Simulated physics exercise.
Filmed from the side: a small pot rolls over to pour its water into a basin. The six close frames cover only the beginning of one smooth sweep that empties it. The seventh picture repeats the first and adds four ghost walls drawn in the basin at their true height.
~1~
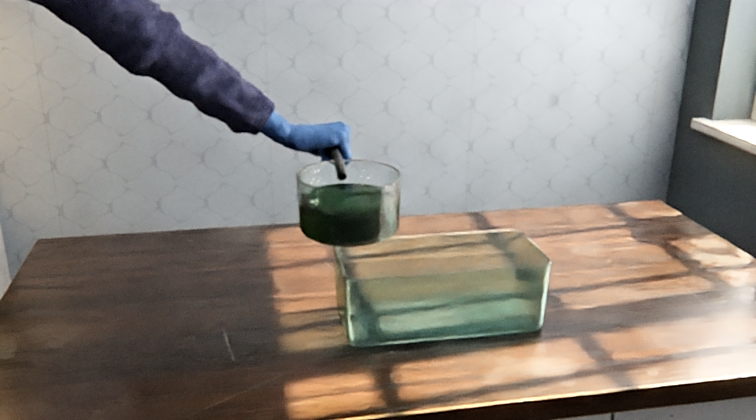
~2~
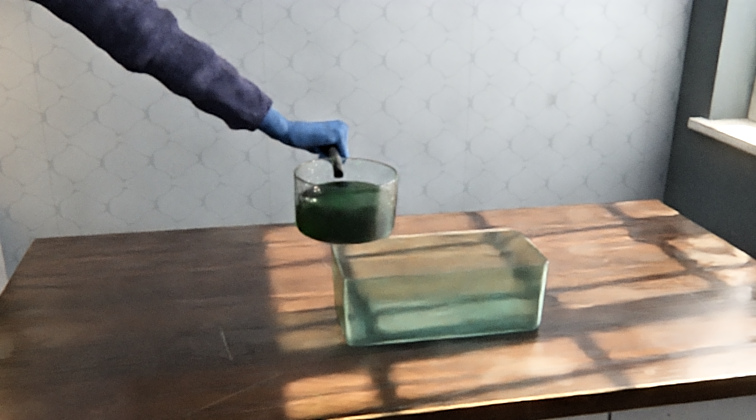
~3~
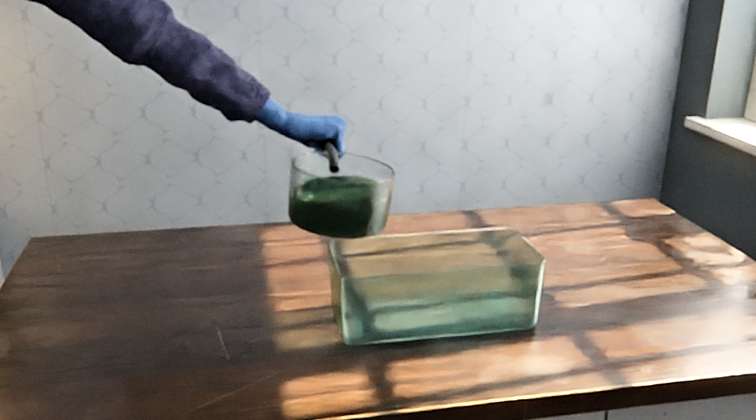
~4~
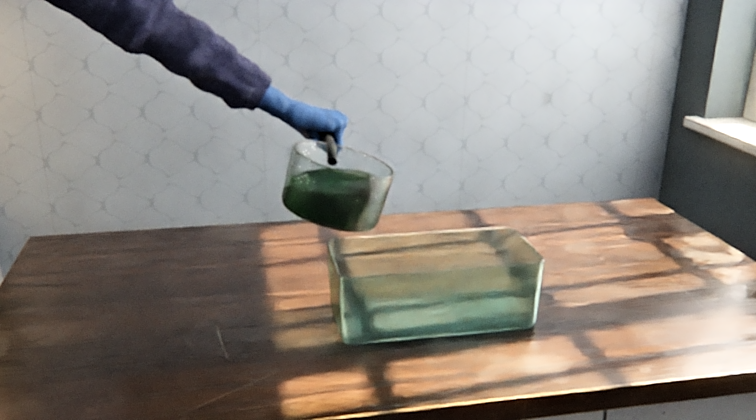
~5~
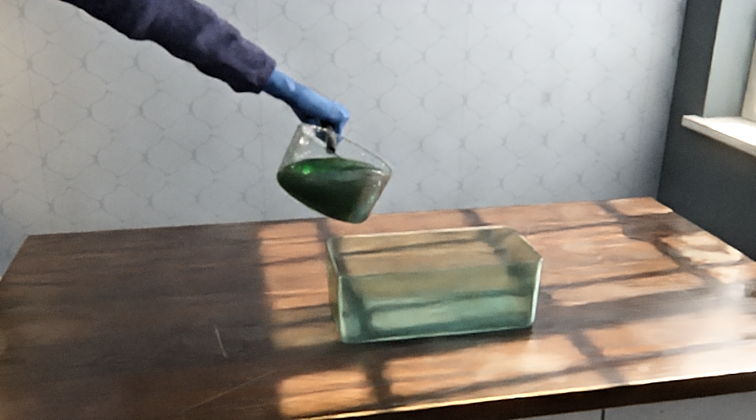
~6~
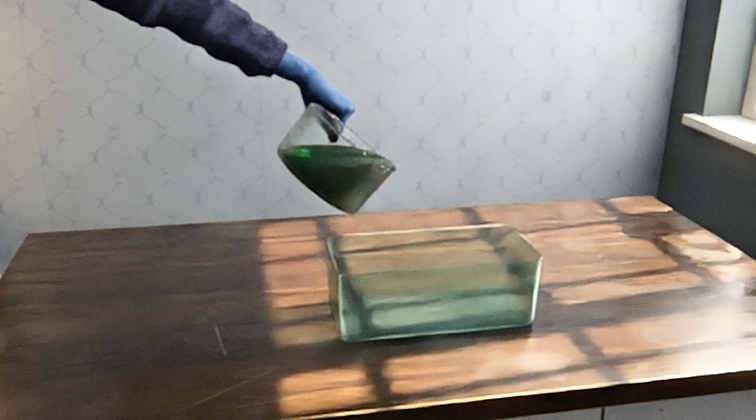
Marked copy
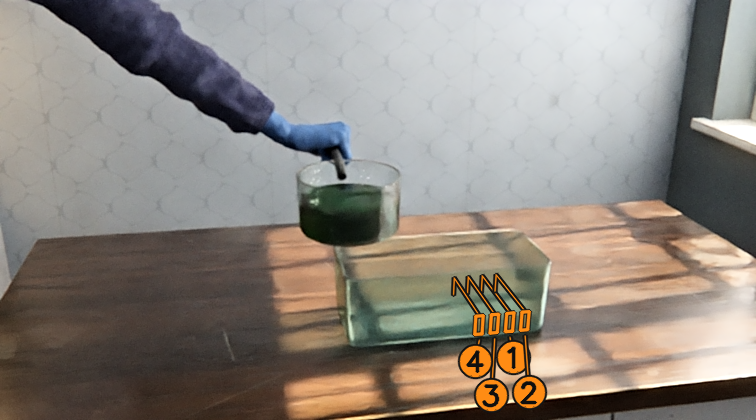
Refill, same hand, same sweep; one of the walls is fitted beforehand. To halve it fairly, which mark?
Take 4.
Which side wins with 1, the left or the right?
The left side.
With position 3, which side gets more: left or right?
The left side.
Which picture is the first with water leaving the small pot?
Picture 6.
On the marked copy, 1 at (509, 337); 2 at (525, 335); 3 at (494, 338); 4 at (479, 339).
With 1, about 85 % ends left of the wall and 13 % right of it.
With 2, about 82 % ends left of the wall and 16 % right of it.
With 3, about 80 % ends left of the wall and 17 % right of it.
With 4, about 47 % ends left of the wall and 52 % right of it.
